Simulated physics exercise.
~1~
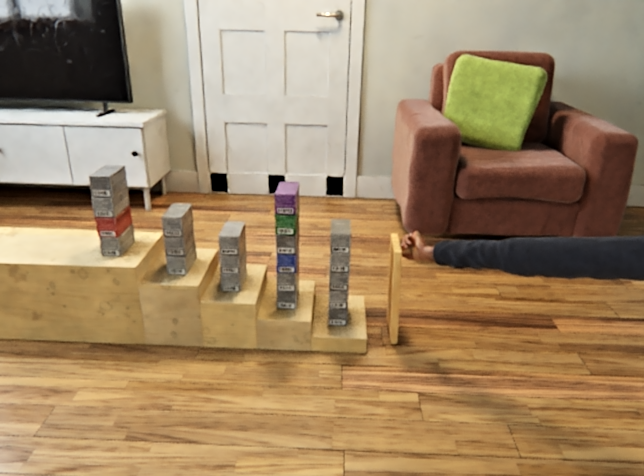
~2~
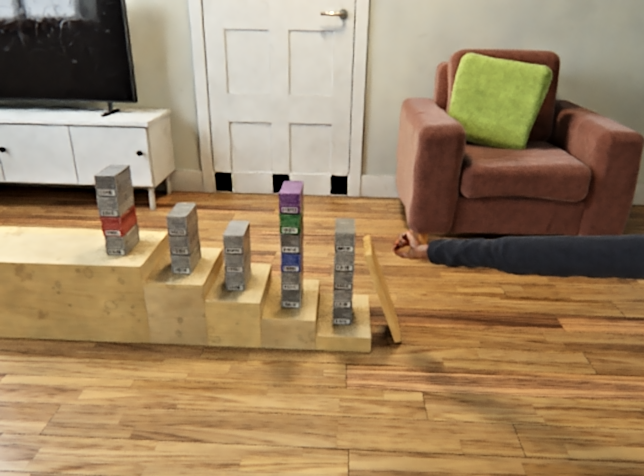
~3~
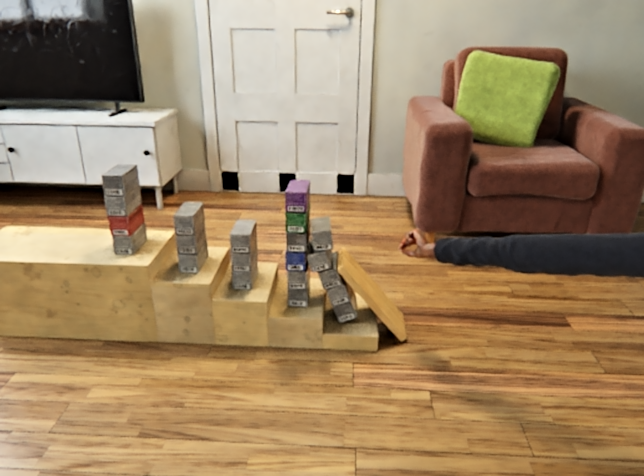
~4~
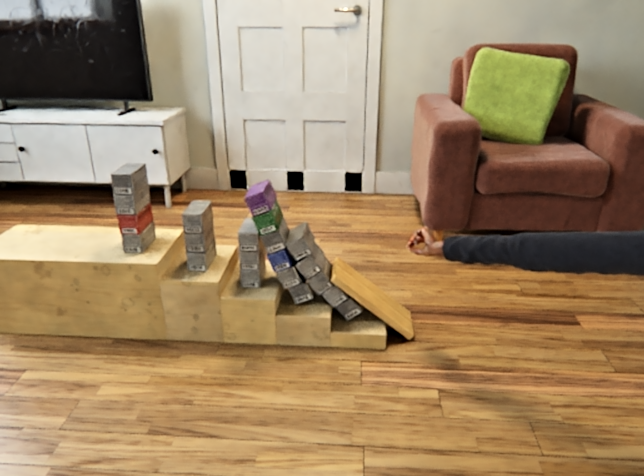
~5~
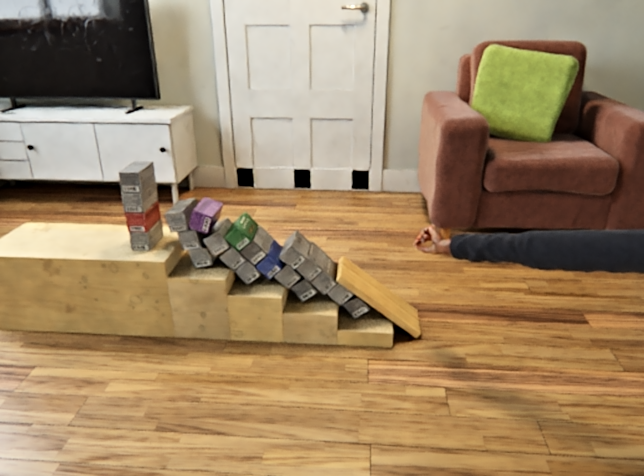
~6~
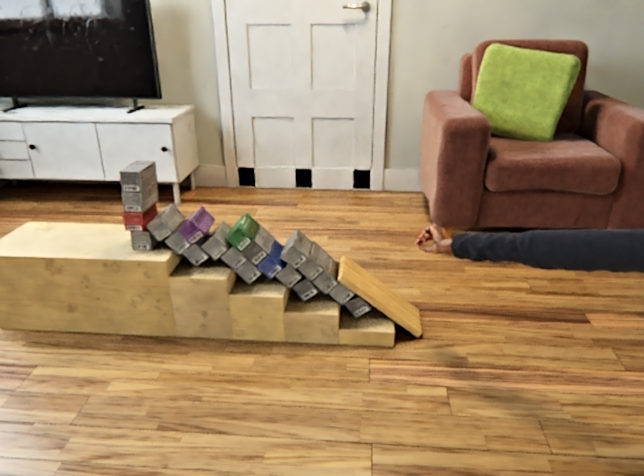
We see a hand tip a wooden board leftward into unfastened stacks of mostly grey packets on rising steps; the stacks topple left one after another, the purple, green and blue packets going over with them, until they lean slanted along the steps against the still-standing last stack.
